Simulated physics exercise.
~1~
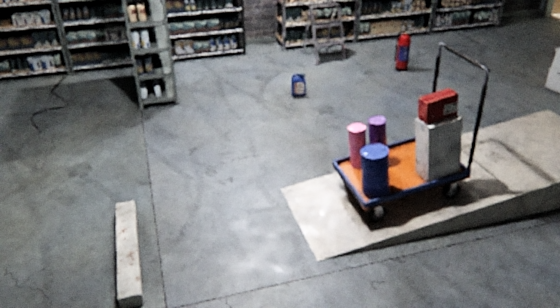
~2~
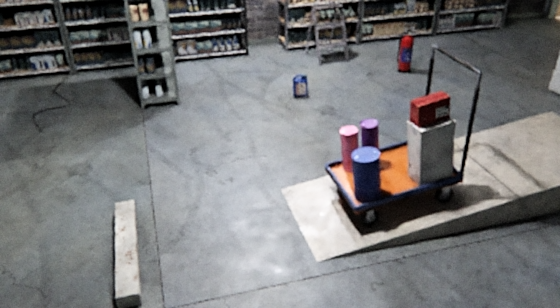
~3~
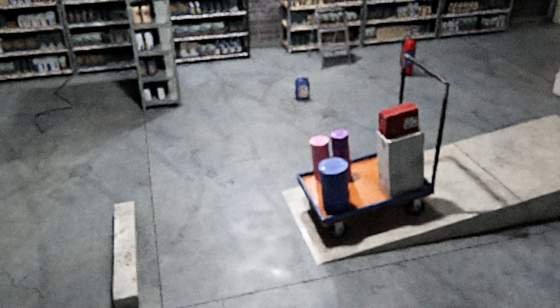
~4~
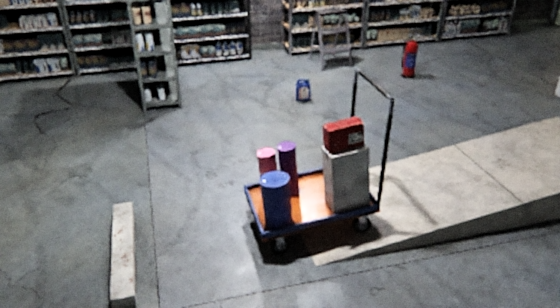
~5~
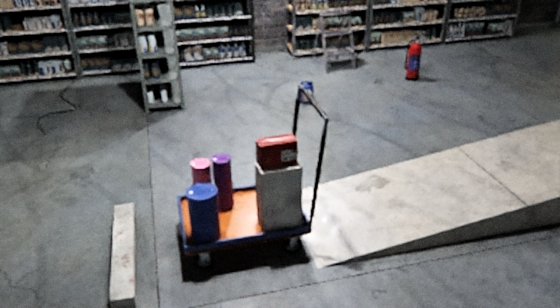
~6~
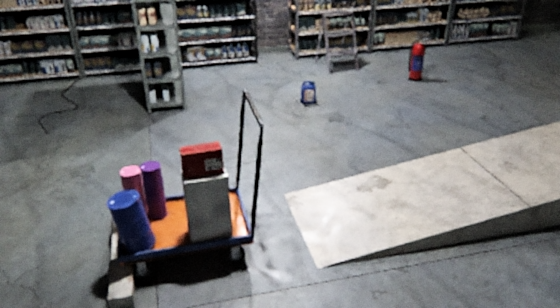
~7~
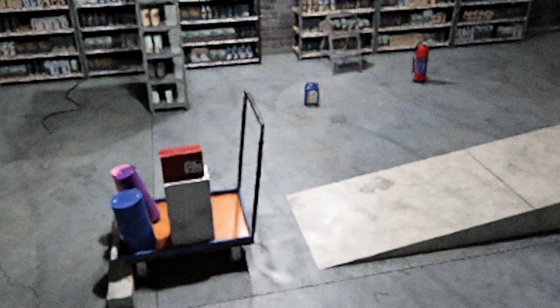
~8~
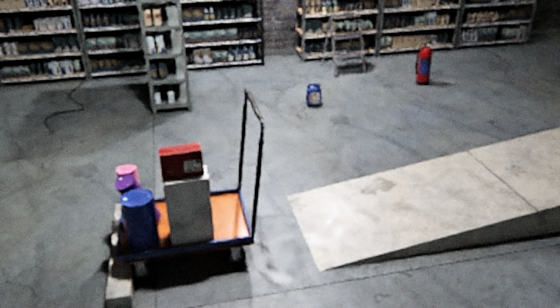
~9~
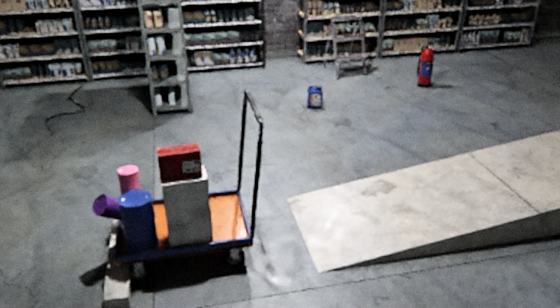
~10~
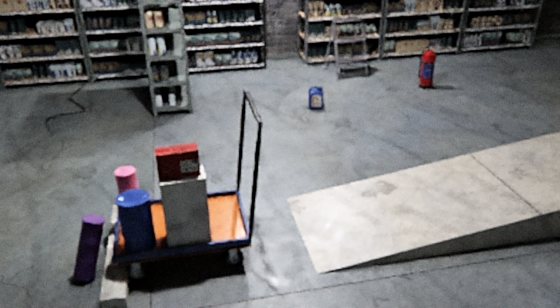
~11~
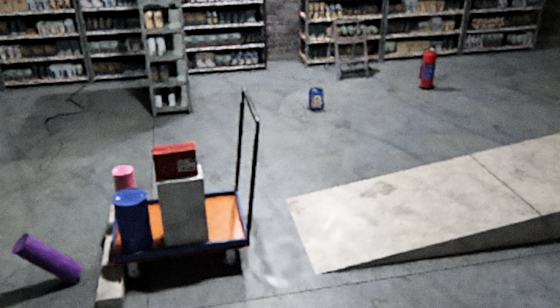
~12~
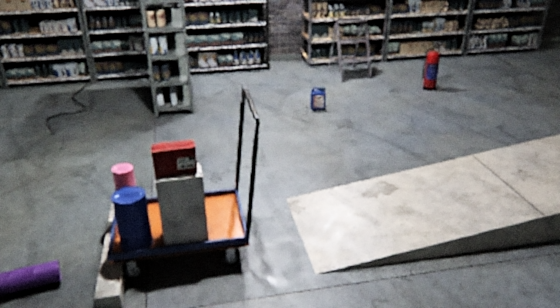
Loaded flat trolley rolling down a ramp and stopping at a kerb, the purple canister tumbling off onto the floor beyond.
